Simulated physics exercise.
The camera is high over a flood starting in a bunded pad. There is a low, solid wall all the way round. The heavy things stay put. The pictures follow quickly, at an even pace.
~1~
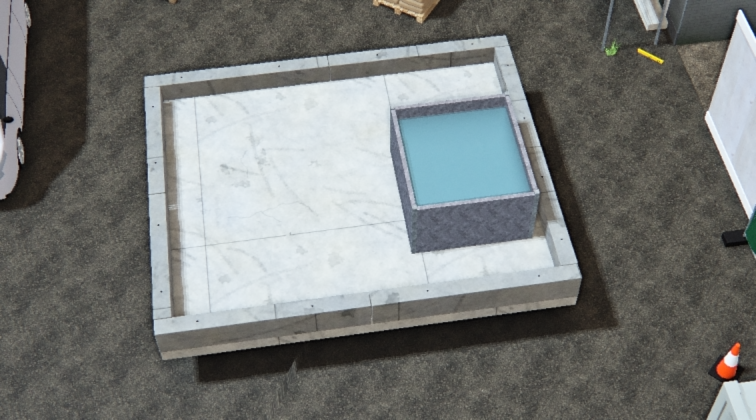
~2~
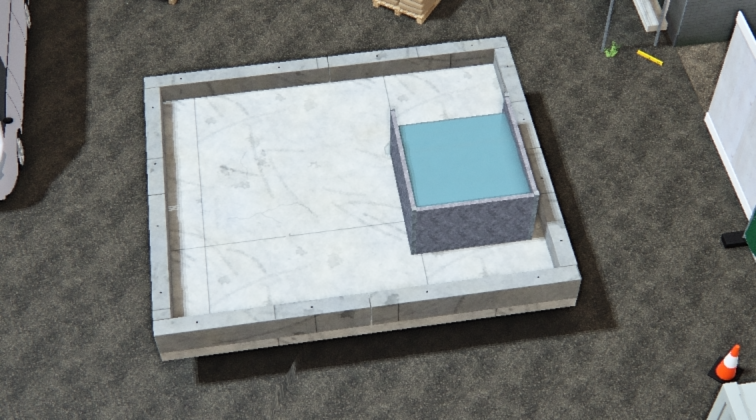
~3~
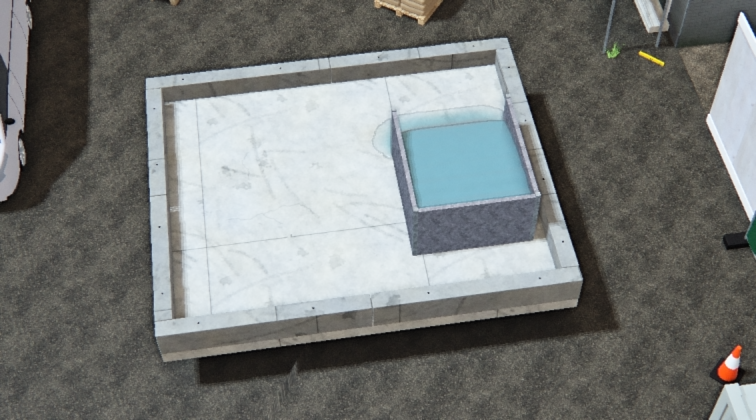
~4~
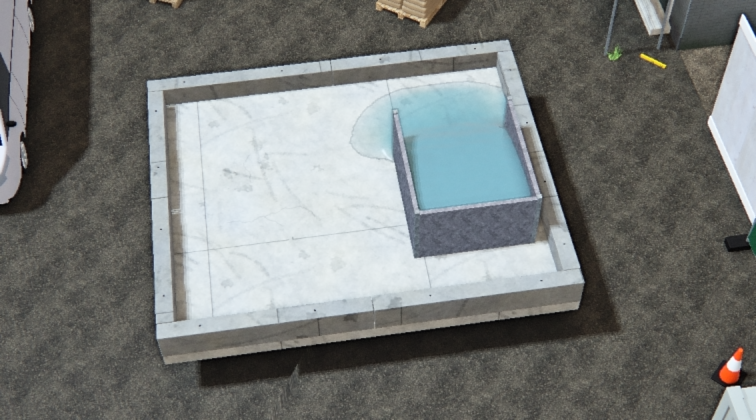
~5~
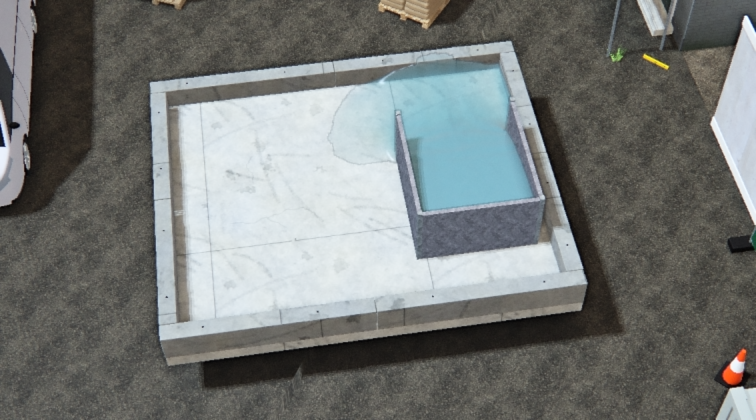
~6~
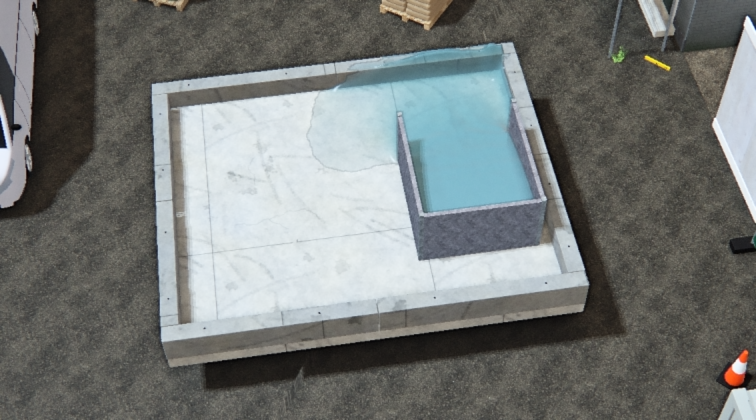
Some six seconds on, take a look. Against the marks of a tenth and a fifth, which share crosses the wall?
The water lost is a middling share, a tenth up to a fifth.
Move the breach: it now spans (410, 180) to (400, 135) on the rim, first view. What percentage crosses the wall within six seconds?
My estimate is near 2 percent.
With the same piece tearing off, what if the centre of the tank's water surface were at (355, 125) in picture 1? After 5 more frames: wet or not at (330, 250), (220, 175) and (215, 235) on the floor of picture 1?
First spot spared, second spot spared, third spot spared.
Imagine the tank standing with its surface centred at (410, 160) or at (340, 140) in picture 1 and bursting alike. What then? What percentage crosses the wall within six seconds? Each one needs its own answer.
Roughly 12 per cent in the first case and 14 per cent in the second.
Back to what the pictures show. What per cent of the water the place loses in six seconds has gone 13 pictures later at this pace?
Working it through, I arrive at 95 per cent.
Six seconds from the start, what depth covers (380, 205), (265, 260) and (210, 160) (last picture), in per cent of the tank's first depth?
Around 4, 14 and 14 percent, in that order.
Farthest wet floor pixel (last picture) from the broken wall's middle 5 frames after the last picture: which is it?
Somewhere near (195, 110).
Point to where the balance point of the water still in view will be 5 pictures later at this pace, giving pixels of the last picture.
About (443, 145).
A moment on, water covers 25 % of the floor; the low wall has let 0 % over.
Next, water covers 30 % of the floor; the low wall has let 5 % over.
Then, water covers 50 % of the floor; the low wall has let 14 % over.
Later, water covers 70 % of the floor; the low wall has let 14 % over.
In the end, water covers 85 % of the floor; the low wall has let 14 % over.
